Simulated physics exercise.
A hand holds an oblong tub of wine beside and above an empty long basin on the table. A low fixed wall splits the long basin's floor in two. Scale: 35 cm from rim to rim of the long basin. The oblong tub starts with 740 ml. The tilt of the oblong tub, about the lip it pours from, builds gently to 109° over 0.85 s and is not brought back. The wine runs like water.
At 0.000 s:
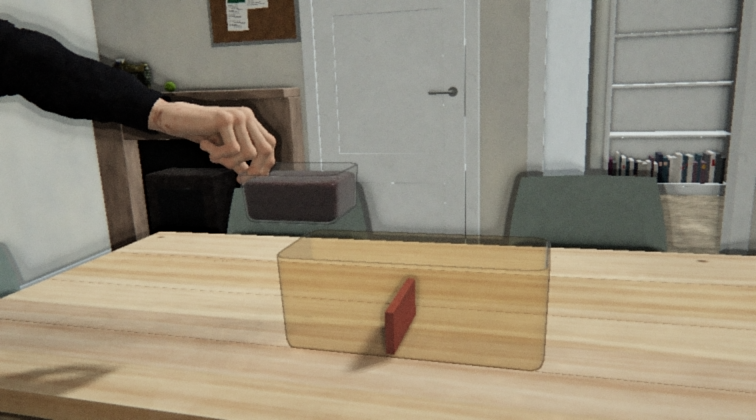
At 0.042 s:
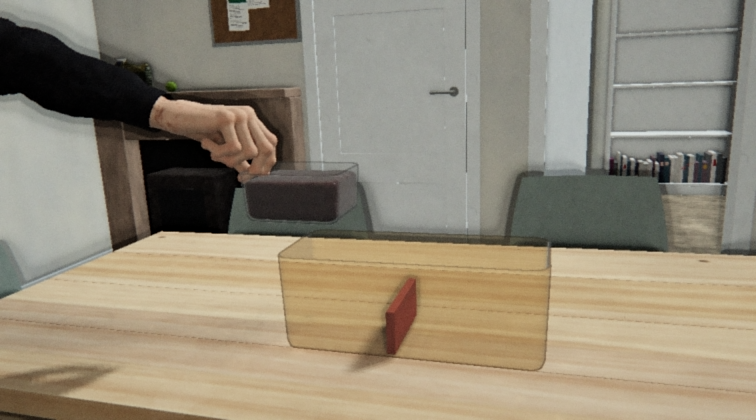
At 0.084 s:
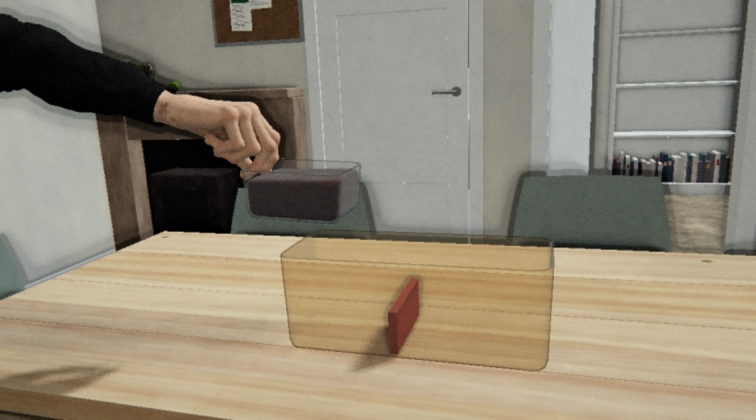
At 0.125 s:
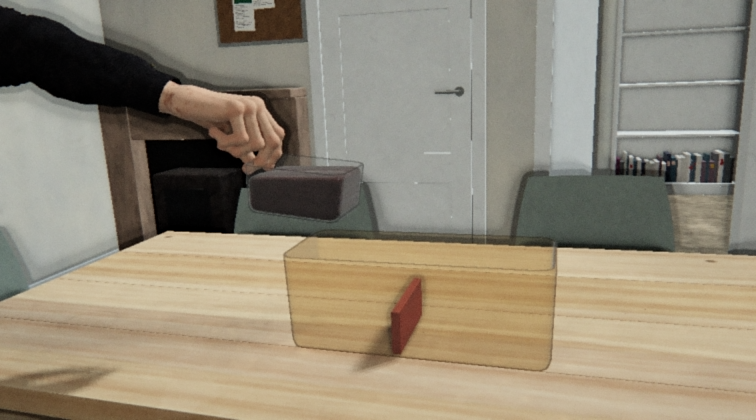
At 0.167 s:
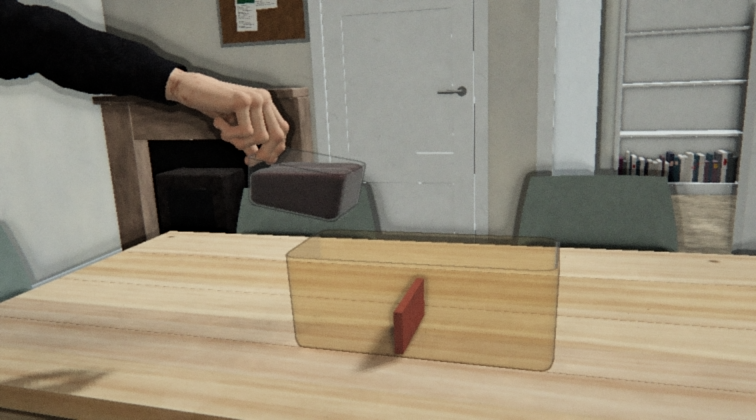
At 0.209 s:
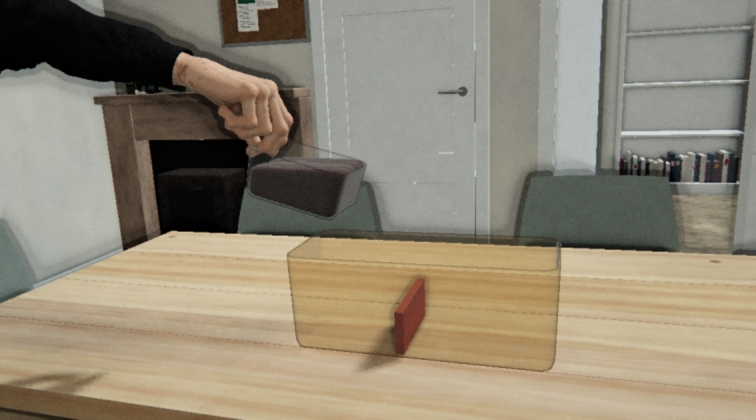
We see a hand holding a clear oblong tub of dark wine above a long, empty basin with a red upright wall inside, on a wooden table. The hand gradually tilts the tub, its right side dipping gently.
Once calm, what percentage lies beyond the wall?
Roughly 83 per cent is past the wall.
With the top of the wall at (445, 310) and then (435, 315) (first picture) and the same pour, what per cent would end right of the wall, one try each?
First 30, then 55 per cent.
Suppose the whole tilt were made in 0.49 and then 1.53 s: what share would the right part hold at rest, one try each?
First 75, then 80 per cent.
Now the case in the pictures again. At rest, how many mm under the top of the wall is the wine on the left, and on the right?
Some 56 mm on the left and 36 mm on the right.
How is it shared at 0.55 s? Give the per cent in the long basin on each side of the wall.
Near 4 on the left, 8 on the right.
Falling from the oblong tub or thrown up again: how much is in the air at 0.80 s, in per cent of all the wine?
Some 8 per cent.
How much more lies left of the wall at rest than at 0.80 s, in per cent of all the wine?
About 7 per cent.
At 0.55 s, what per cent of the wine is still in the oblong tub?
About 42 per cent.
By 0.55 s the tilt is 79° and 42 per cent is still to pour, 4 is left of the wall and 8 right of it.
By 0.80 s the tilt is 108° and 3 per cent is still to pour, 5 is left of the wall and 80 right of it.
By 1.07 s the tilt is 109° and 0 per cent is still to pour, 12 is left of the wall and 83 right of it.
By 1.35 s the tilt is 109° and 0 per cent is still to pour, 12 is left of the wall and 83 right of it.
At rest 12 per cent lies left of the wall, 83 right of it and 4 outside.
